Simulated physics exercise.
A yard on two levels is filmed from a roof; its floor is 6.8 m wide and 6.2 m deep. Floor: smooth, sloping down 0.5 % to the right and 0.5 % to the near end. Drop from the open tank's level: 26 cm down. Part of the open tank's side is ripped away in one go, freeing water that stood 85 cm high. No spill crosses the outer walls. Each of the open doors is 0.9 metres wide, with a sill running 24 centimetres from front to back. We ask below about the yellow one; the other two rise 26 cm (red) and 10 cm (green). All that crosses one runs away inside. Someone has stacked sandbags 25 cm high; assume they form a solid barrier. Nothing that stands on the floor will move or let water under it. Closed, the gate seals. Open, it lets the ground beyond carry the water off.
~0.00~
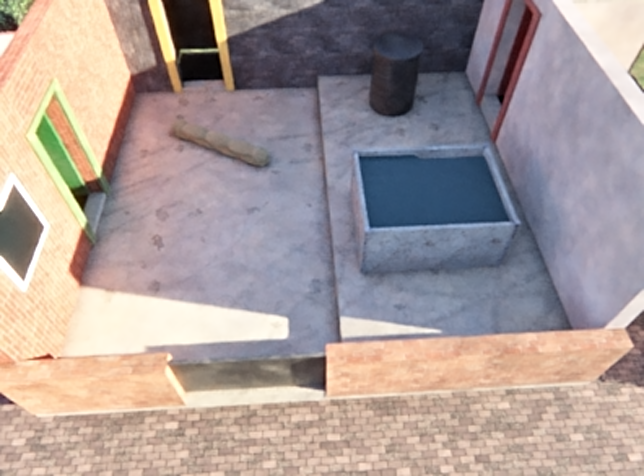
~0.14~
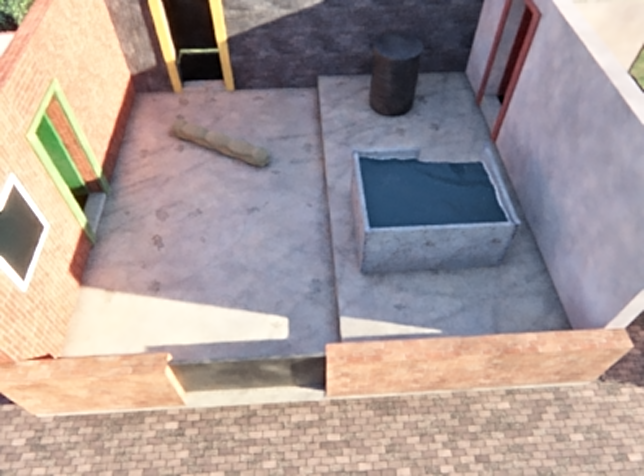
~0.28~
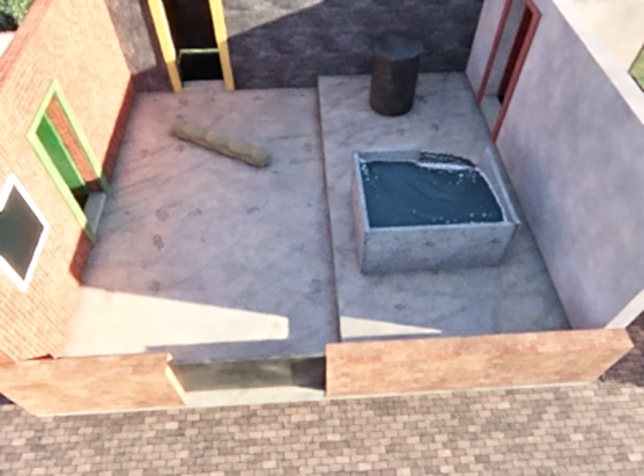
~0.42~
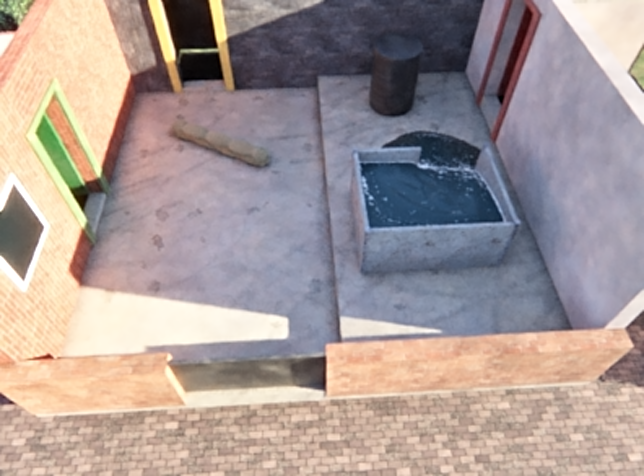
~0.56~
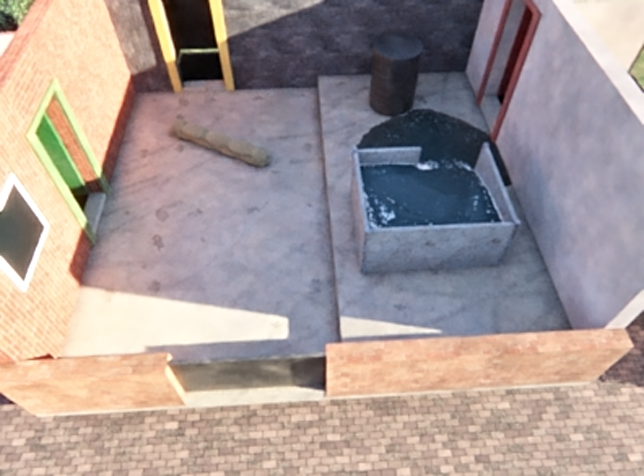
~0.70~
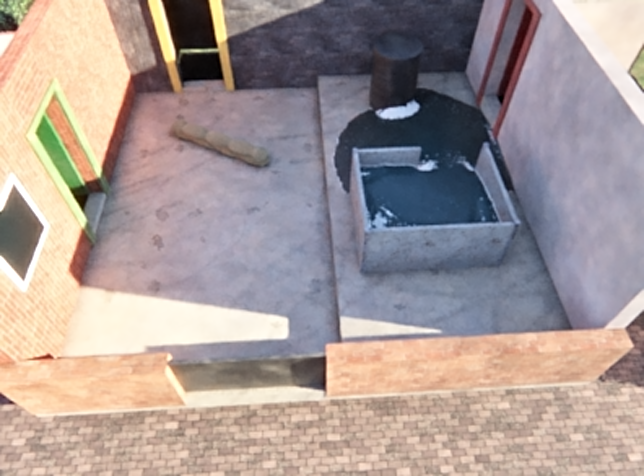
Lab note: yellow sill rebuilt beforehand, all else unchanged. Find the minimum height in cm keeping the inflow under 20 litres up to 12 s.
Minimum height: About 11.5 cm.
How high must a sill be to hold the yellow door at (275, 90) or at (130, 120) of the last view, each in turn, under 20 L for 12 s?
You'd want roughly 9.0 cm there first, then roughly 25 cm.
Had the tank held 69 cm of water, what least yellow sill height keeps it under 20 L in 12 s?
Minimum height: Approx. 9.5 cm.
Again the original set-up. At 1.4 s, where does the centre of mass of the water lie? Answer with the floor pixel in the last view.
Look at about (423, 184) in the last view.
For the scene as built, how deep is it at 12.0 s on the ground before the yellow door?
7.0 cm.
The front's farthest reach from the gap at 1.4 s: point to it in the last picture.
Pixel close to (304, 89).
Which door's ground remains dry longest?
It's the green door.
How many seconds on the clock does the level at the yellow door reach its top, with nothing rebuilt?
Crest at t of about 5.5 s.
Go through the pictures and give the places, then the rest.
Still water, 85 cm deep, in the open tank at (430, 189); the yellow door at (195, 46) is dry, in the first picture.
Water pours out on the far side and has run 0.3 m, to a hidden place; about 10 cm deep outside, 85 cm at the back, in the second picture.
Water pours out on the far side and has run 0.9 m, to a hidden place; about 13 cm deep outside, 82 cm at the back, in the third picture.
Water pours out on the far side and has run 1.5 m, to (419, 133); about 9 cm deep outside, 74 cm at the back, in the fourth picture.
Water pours out on the far side and has run 2.1 m, to (410, 112); about 6 cm deep outside, 73 cm at the back, in the fifth picture.
The front is at (416, 91), 2.7 m from the gap on the far side; 5.7 m2 of floor is wet, 72 cm left at the back; 3.3 m in a straight line remain to the yellow door at (195, 46), in the sixth picture.
After 1.4 s water covers 20 % of the floor, deepest (60 cm) near (461, 74); it has not reached the yellow door.
After 3.0 s water covers 35 % of the floor, deepest (31 cm) near (446, 107); 7 cm at the yellow door, 0 litres in over its 8 cm sill.
After 12.0 s water covers 95 % of the floor, deepest (12 cm) near (307, 374); 7 cm at the yellow door, 66 litres in over its 8 cm sill.
At the yellow door as built, the water arrived by 2.2 s and peaked near 15 cm at 5.6 s.
With a sill of 10.5 cm, 30 litres would have come in within the 12 s; with 12.5 cm, 14 litres. So under 20 litres takes about 11.5 cm.
